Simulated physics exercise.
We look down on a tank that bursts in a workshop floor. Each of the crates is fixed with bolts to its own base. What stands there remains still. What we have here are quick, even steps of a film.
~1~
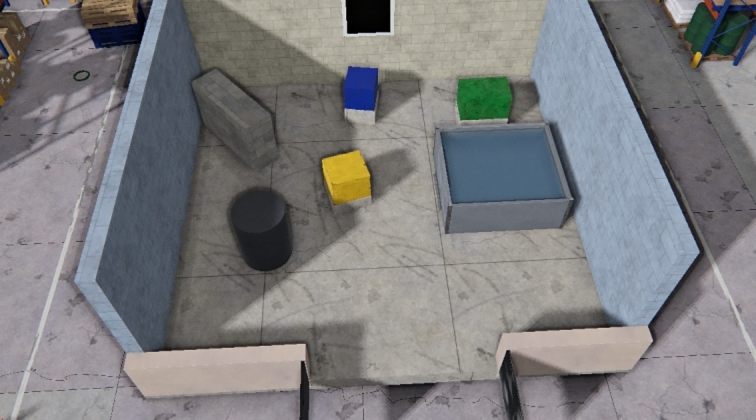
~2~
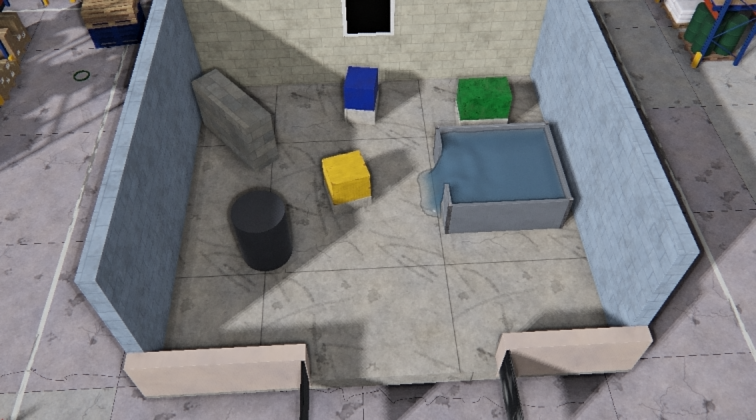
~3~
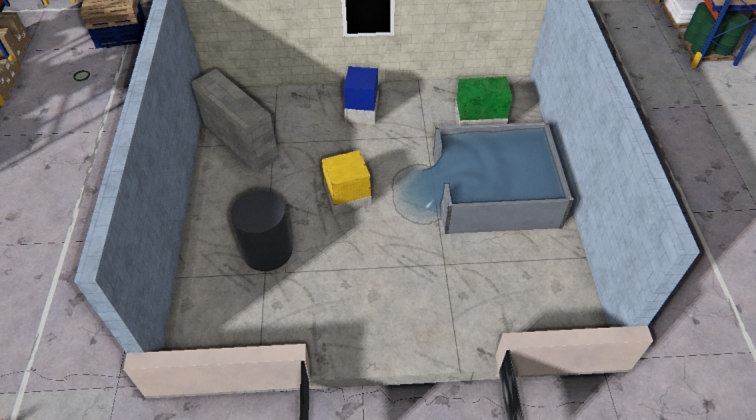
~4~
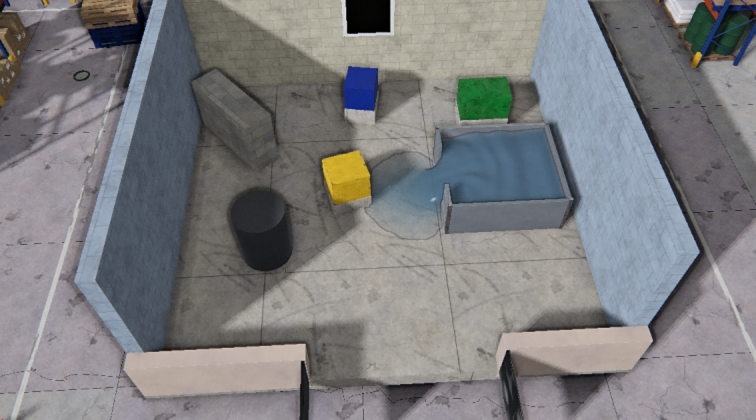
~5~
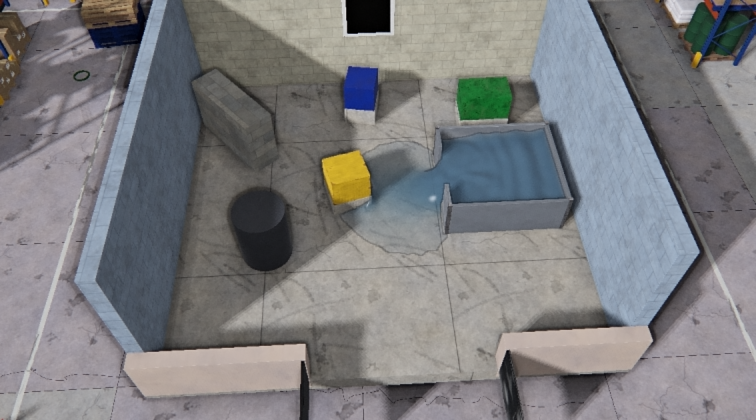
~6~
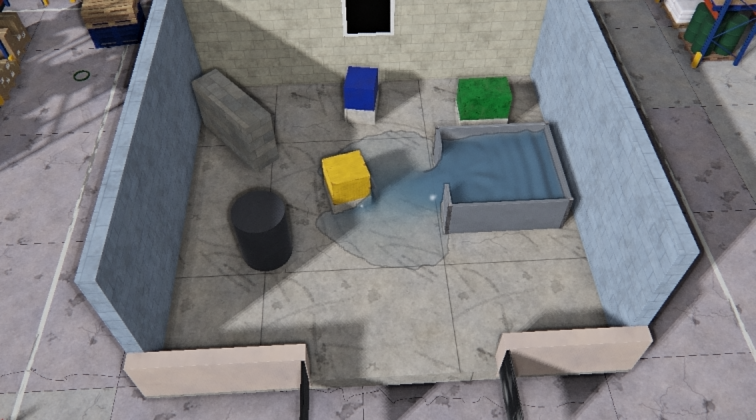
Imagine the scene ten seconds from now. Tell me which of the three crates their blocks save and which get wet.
Green crate: Untouched. Yellow crate: Touched. Blue crate: Untouched.
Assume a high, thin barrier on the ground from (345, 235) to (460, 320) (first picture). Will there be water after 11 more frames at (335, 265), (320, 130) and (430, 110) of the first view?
One by one: Spared, soaked, spared.
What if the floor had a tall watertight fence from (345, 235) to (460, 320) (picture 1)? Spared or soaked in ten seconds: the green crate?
The way I see it, the green crate is never reached.
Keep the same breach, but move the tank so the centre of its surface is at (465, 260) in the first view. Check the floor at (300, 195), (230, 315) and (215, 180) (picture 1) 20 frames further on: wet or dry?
Results in order - swamped, swamped, swamped.
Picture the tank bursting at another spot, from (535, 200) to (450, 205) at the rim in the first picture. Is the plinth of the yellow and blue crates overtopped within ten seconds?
The yellow crate is spared; the blue crate is safe.
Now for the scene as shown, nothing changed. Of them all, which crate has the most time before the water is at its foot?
That would be the green crate.
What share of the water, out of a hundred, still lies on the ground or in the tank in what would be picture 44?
94 %.
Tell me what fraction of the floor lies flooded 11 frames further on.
The answer is around 45 per cent.
A moment on, water covers 25 % of the floor; the green crate not reached, the yellow crate water round its plinth, the blue crate water round its plinth.
Next, water covers 45 % of the floor; the green crate not reached, the yellow crate water round its plinth, the blue crate water round its plinth.
Then, water covers 55 % of the floor; the green crate water round its plinth, the yellow crate water round its plinth, the blue crate water round its plinth.
Later, water covers 70 % of the floor; the green crate water round its plinth, the yellow crate water round its plinth, the blue crate water round its plinth.
In the end, water covers 80 % of the floor; the green crate stayed above the water, the yellow crate was topped, the blue crate stayed above the water.
